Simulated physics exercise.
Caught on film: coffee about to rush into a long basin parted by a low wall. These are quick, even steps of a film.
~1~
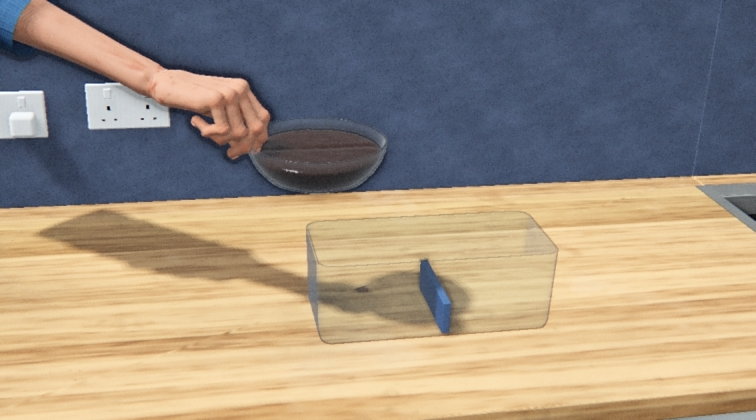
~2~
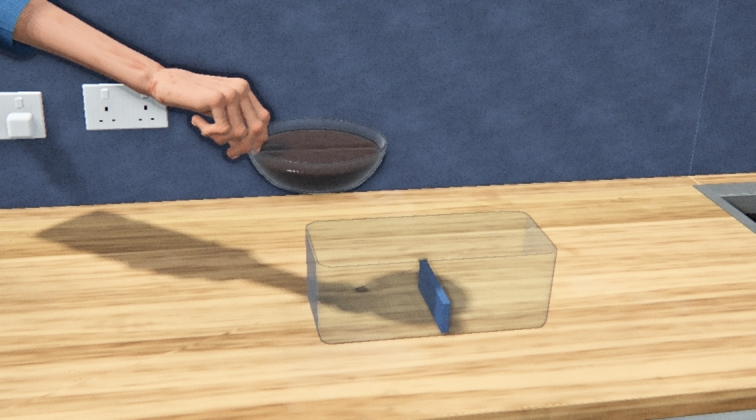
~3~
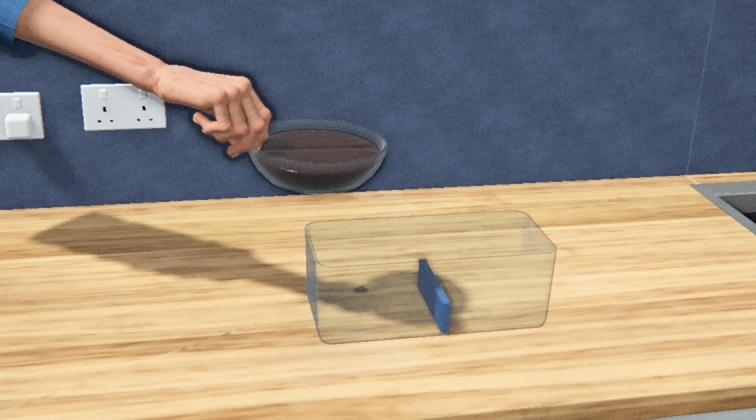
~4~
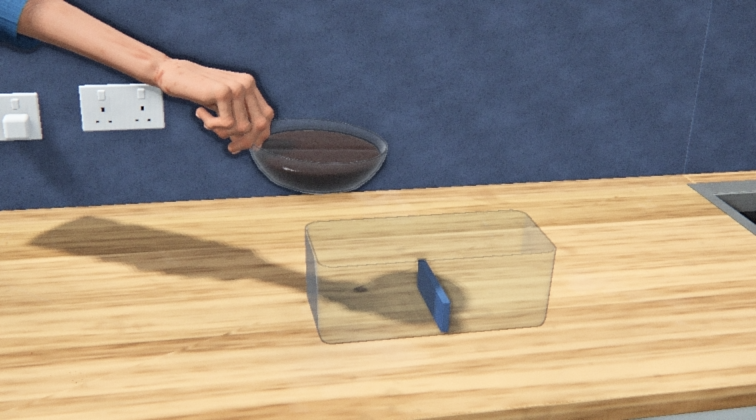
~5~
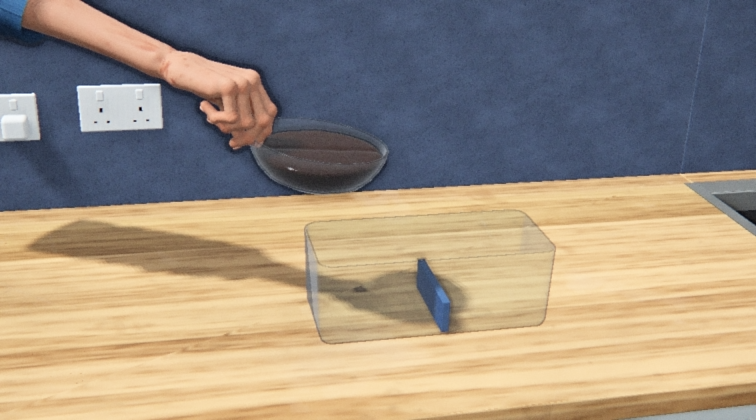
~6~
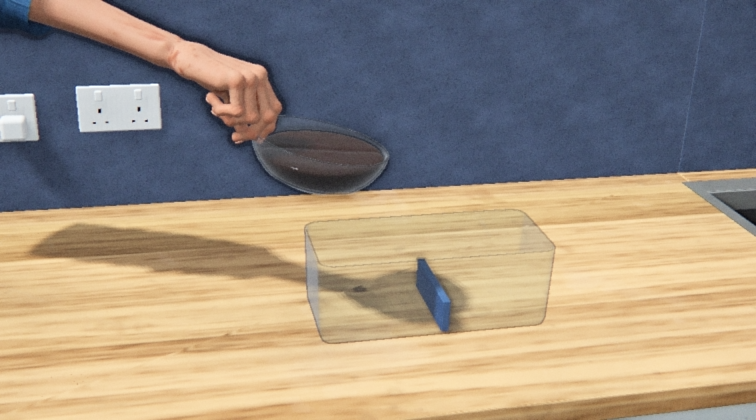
The clip opens with a hand holding a clear bowl of dark liquid above a wooden counter, where a transparent rectangular container with a low blue divider sits. The hand then rises slightly, gently tilting the bowl toward the right while the container stays put.
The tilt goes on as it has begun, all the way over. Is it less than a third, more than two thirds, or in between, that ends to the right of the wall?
The share right of the wall is not even a third.
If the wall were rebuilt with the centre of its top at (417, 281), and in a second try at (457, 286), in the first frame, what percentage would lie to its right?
About 45 and 15 per cent.
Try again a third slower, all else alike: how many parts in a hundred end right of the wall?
It comes to 20 per cent or so.
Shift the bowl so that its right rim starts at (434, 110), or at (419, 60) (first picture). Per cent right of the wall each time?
In turn 75 and 70 in a hundred.
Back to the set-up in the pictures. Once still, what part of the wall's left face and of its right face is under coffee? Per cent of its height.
The left part 50 per cent, the right part 10.
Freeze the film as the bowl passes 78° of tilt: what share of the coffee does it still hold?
About 15 per cent.
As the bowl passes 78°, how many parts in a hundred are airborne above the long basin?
Roughly 40 in a hundred.
A moment on, the bowl is tipped on its side and 14 per cent is still to pour, 39 is left of the wall and 7 right of it.
Next, the bowl is tipped right over and 0 per cent is still to pour, 78 is left of the wall and 12 right of it.
Then the bowl is tipped right over and 0 per cent is still to pour, 79 is left of the wall and 14 right of it.
Later the bowl is tipped right over and 0 per cent is still to pour, 79 is left of the wall and 14 right of it.
Finally, 79 per cent lies left of the wall, 14 right of it and 7 outside.
